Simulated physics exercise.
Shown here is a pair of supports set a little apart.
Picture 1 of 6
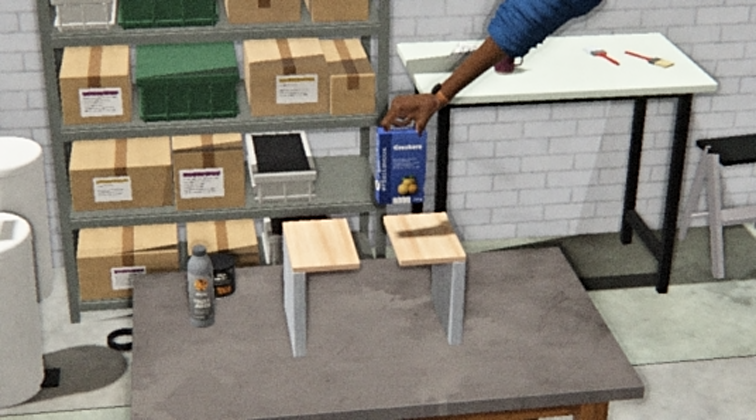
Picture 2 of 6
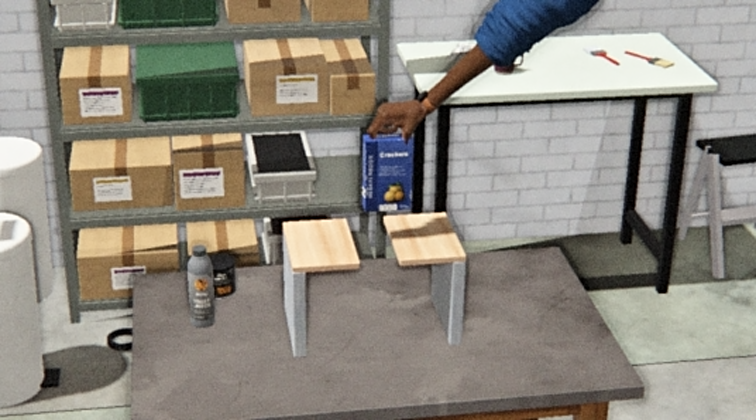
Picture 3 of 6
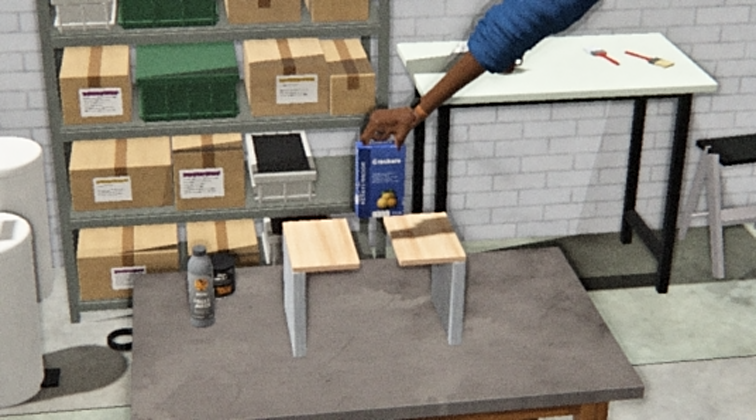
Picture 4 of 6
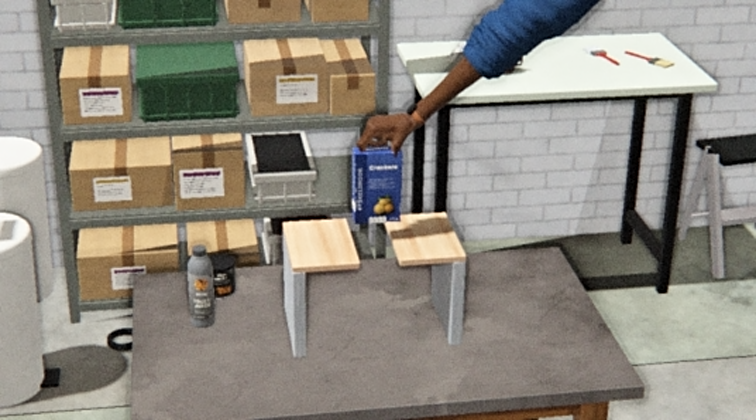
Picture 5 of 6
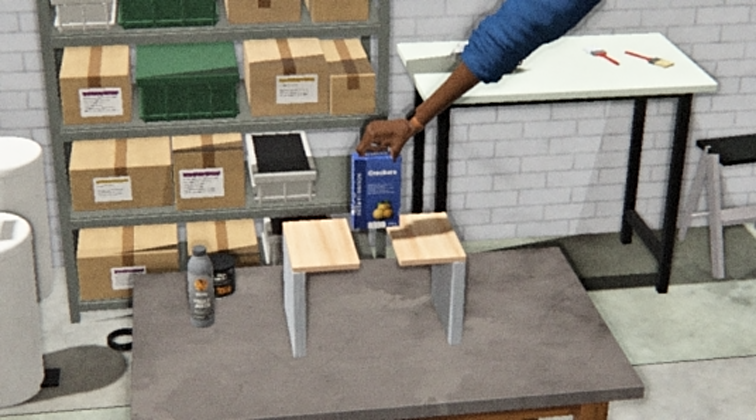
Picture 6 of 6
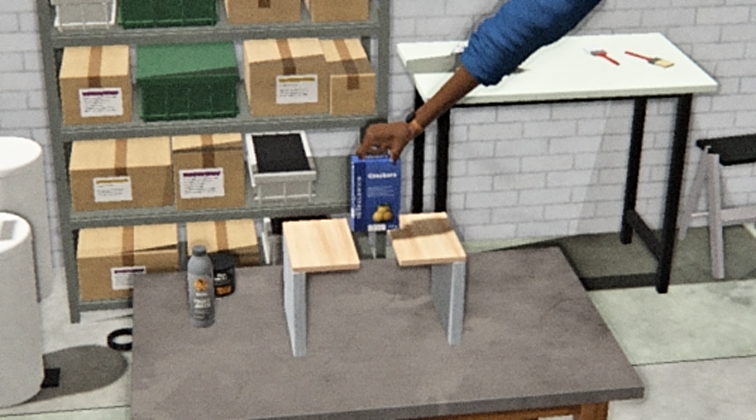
In a storage room with shelves of boxes, a hand moves a blue packet left and slightly down behind a workbench's two supports, then holds it still over the gap between them, while a grey bottle stands unmoved.
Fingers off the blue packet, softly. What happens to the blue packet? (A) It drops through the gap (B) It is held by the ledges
It is held by the ledges (B).
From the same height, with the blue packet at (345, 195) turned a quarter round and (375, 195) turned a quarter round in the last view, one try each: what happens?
The first attempt does not get through, the second attempt makes it through.
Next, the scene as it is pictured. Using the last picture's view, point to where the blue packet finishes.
It winds up at roughly (351, 220).
Then, 0.30 s on from there, blue packet turned 33° from how it was put near (363, 215).
Then, 0.40 s on from there, blue packet turned 69° from how it was put near (359, 219).
In the end, toppled on the stand or table, blue packet; the other 2 unmoved. At the end, from the last picture's camera, blue packet near (350, 220). The packet lodges.
